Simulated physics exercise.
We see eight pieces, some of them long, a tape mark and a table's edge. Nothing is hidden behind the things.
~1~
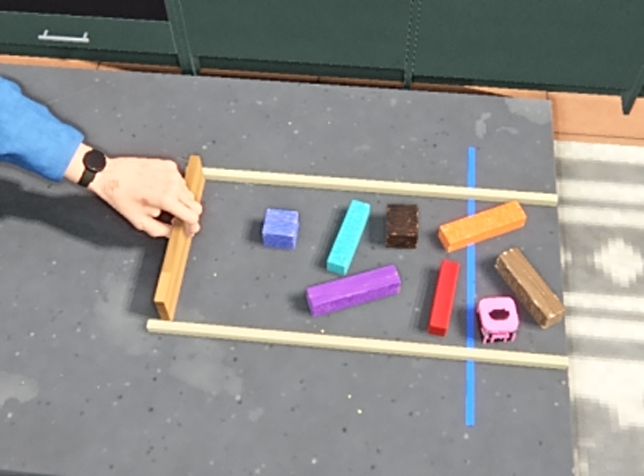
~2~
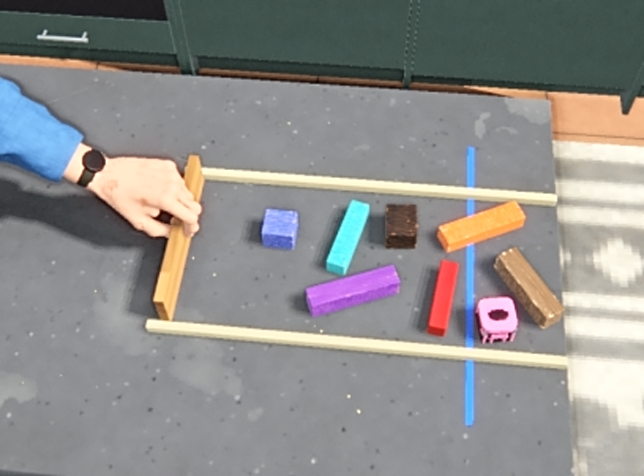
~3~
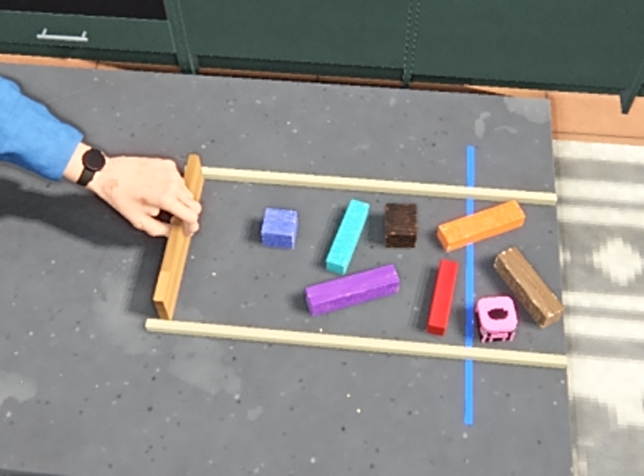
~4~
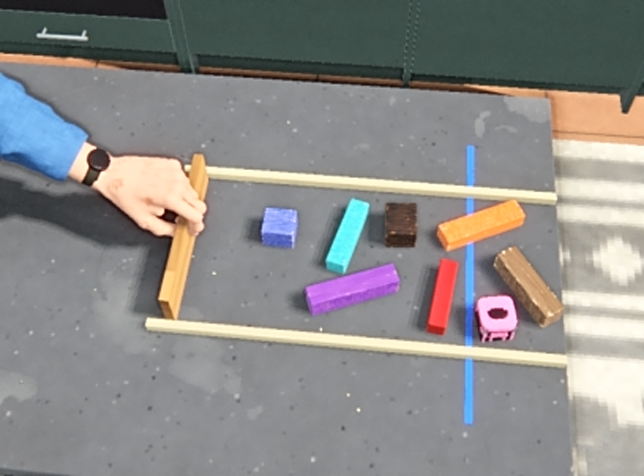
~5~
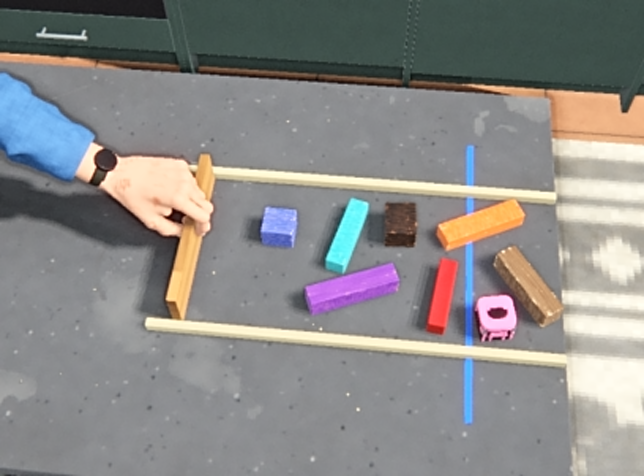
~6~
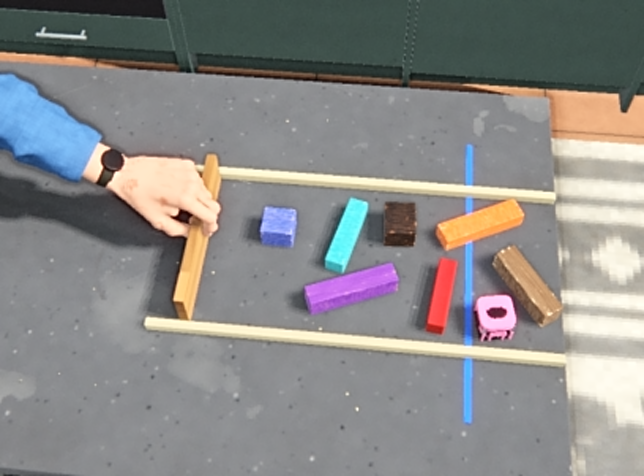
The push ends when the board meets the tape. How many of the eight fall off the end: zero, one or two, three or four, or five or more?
The number that fall off is one or two.
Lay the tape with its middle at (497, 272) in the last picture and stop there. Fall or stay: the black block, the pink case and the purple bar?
The black block drops off; the pink case drops off; the purple bar survives.
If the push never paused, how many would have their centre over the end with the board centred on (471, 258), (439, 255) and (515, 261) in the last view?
The counts: 2, 0 and 4.
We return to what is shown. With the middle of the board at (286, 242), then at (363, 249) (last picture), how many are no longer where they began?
By then 1, and 6.
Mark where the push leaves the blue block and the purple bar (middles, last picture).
Near (486, 242) and (512, 296).
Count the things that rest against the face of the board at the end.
It touches 2.
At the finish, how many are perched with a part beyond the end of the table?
Overhanging: 0.
A little later, none off yet; brown bar at rest near (527, 286); pink case at rest near (494, 318); orange bar at rest near (480, 225).
Next, none off yet; brown bar at rest near (529, 287); pink case moving near (502, 325); orange bar shifted about its own width near (544, 225).
When it is over, the number that fall off is one or two; down, orange bar and brown bar.
